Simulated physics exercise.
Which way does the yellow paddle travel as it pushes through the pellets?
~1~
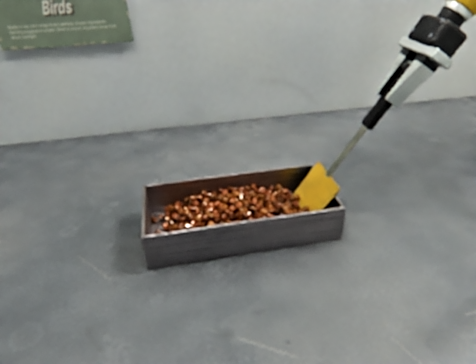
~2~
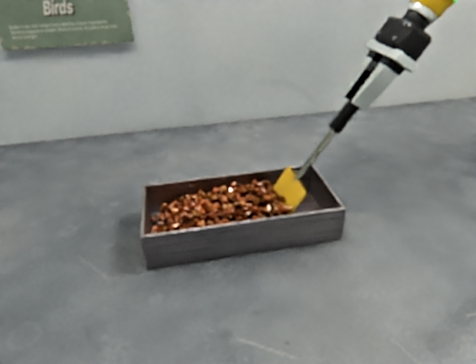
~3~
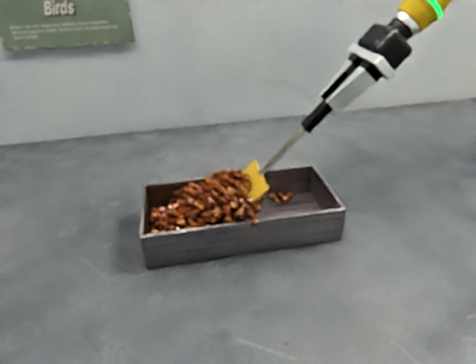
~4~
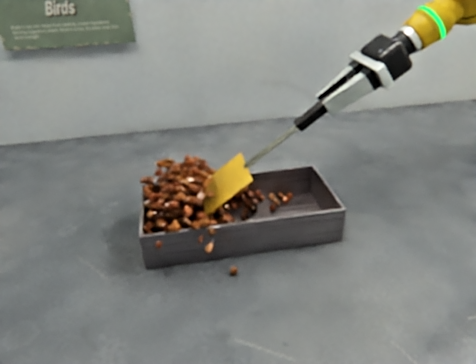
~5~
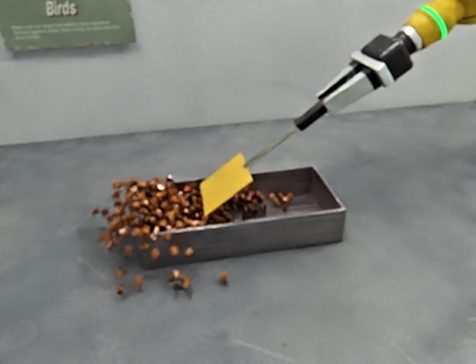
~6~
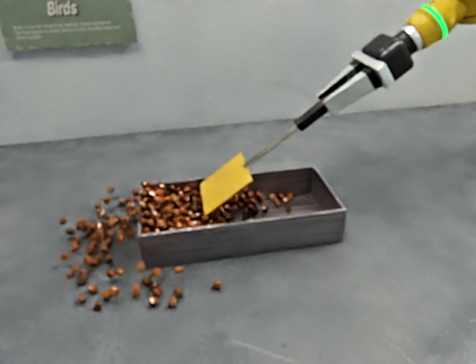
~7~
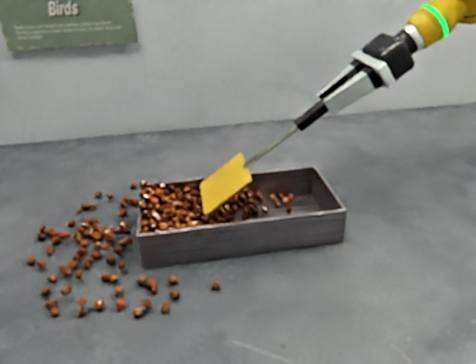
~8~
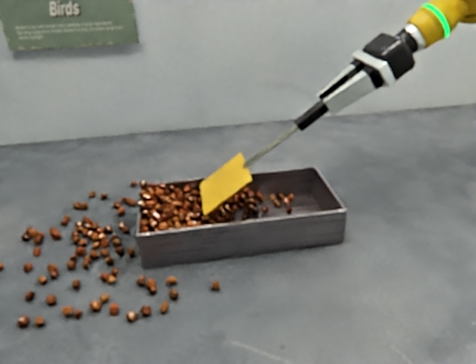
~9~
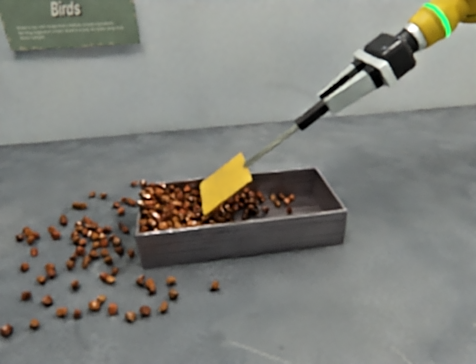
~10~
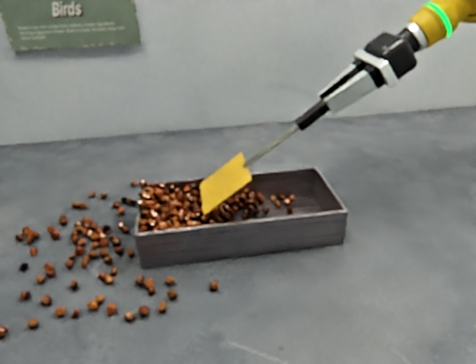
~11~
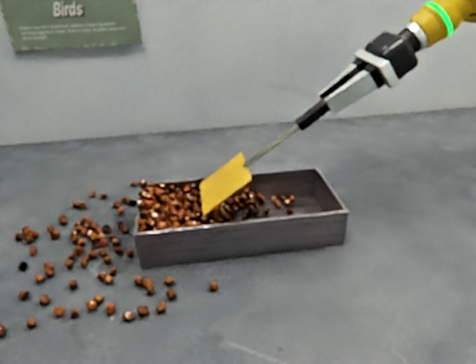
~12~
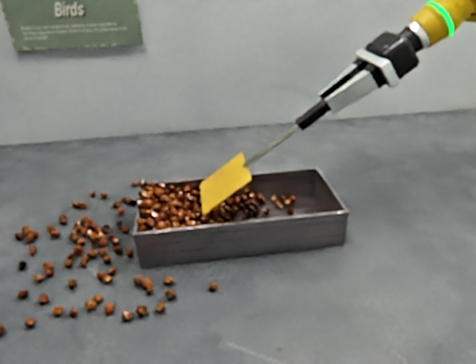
The paddle travels to the left, from the right end of the tin towards the left end.
